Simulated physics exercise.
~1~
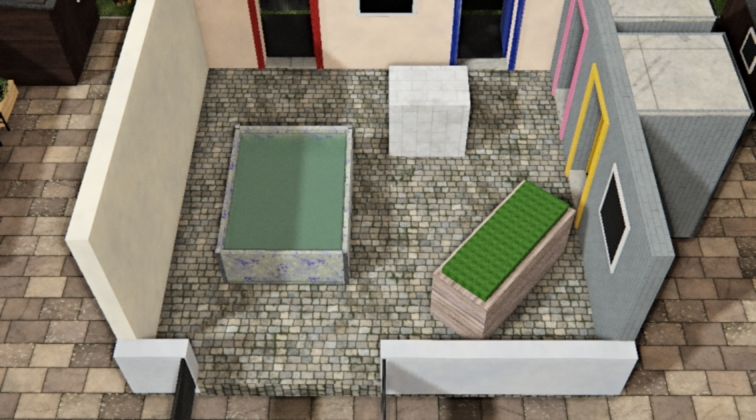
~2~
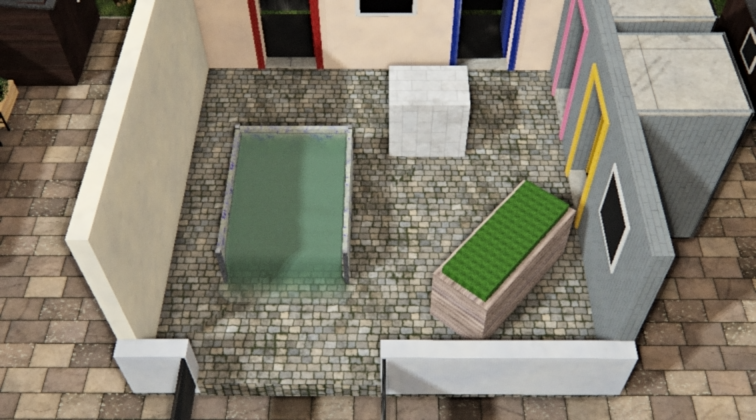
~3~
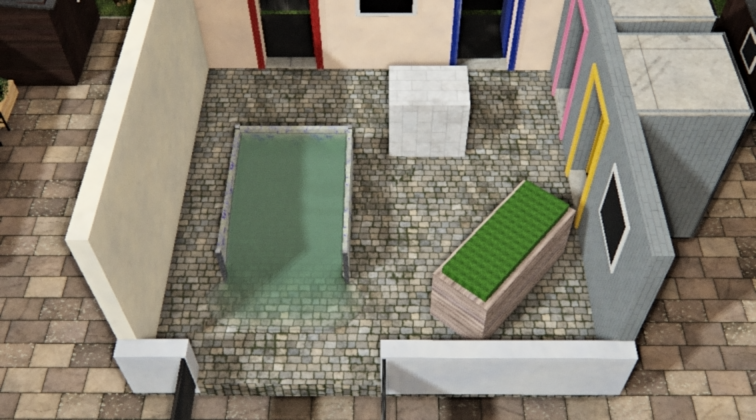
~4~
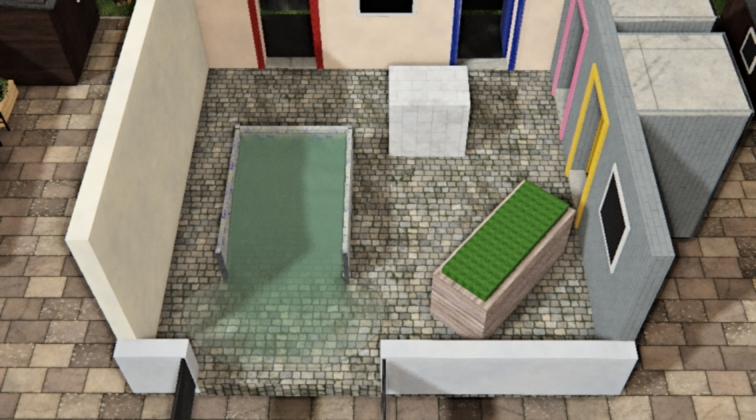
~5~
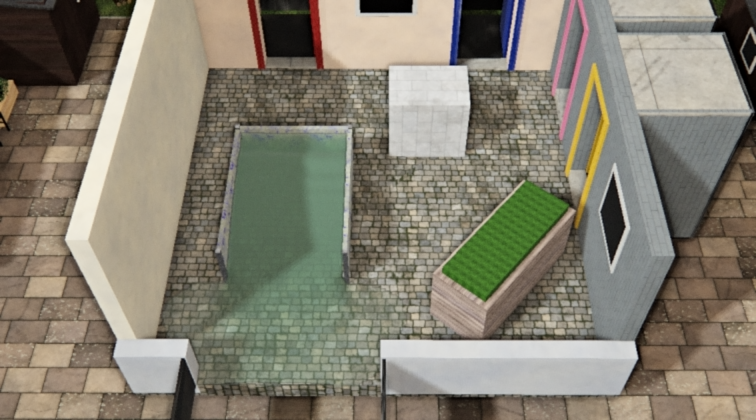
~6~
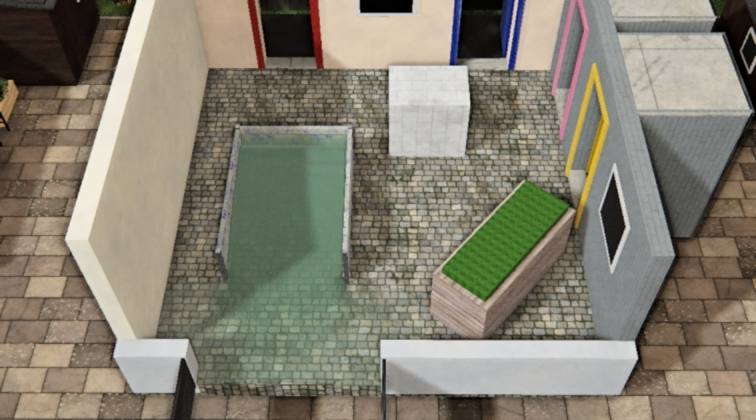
The clip opens on a walled, cobbled yard seen from above, with still green water filling a rectangular tank on the left. The tank's near side gives way and water pours out toward the front wall, spreading across the cobbles in a widening sheet while the level inside the tank drops.
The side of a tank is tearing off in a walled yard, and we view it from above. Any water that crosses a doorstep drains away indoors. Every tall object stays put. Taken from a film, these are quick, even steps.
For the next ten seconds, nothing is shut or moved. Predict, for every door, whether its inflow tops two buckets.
Red door: Does not top two buckets; blue door: Does not top two buckets; pink door: Does not top two buckets; yellow door: Does not top two buckets.
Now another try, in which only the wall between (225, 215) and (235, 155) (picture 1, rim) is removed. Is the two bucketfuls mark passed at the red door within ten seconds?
Red door: Over the line.
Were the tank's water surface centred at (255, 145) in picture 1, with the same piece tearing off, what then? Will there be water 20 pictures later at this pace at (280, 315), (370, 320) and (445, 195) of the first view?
Taking the three spots in that order, I'd say drenched, then drenched, then spared.
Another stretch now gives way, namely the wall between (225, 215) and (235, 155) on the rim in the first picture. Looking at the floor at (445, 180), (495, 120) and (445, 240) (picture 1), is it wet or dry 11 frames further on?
The first spot is spared, the second spared and the third spared.
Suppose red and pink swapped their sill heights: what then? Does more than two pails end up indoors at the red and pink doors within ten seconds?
The red door stays within the limit, while the pink door stays within the limit.
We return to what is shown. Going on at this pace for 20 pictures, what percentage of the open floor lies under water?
My guess is around 35 in a hundred.
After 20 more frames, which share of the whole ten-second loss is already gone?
Near 75 in a hundred, I reckon.
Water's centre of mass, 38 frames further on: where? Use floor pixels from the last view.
Close to (318, 245), I reckon.
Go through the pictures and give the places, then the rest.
Still water in the water tank at (289, 190), in the first picture.
Water pours out at (285, 270) and has run to (222, 285), in the second picture.
The front is at (349, 316), out from the gap at (285, 272), in the third picture.
Water pours out at (286, 273) and has run to (370, 331), in the fourth picture.
Water pours out at (286, 273) and has run to a hidden place, in the fifth picture.
Water pours out at (286, 273) and has run to a hidden place, in the sixth picture.
A moment on, water covers 20 % of the floor; the red door not reached, the blue door not reached, the pink door not reached, the yellow door not reached.
Next, water covers 25 % of the floor; the red door not reached, the blue door not reached, the pink door not reached, the yellow door not reached.
Then, water covers 35 % of the floor; the red door not reached, the blue door not reached, the pink door not reached, the yellow door not reached.
Later, water covers 40 % of the floor; the red door wet at the sill, nothing in, the blue door not reached, the pink door not reached, the yellow door wet at the sill, nothing in.
In the end, water covers 45 % of the floor; the red door wet at the sill, nothing in, the blue door not reached, the pink door wet at the sill, nothing in, the yellow door wet at the sill, nothing in.
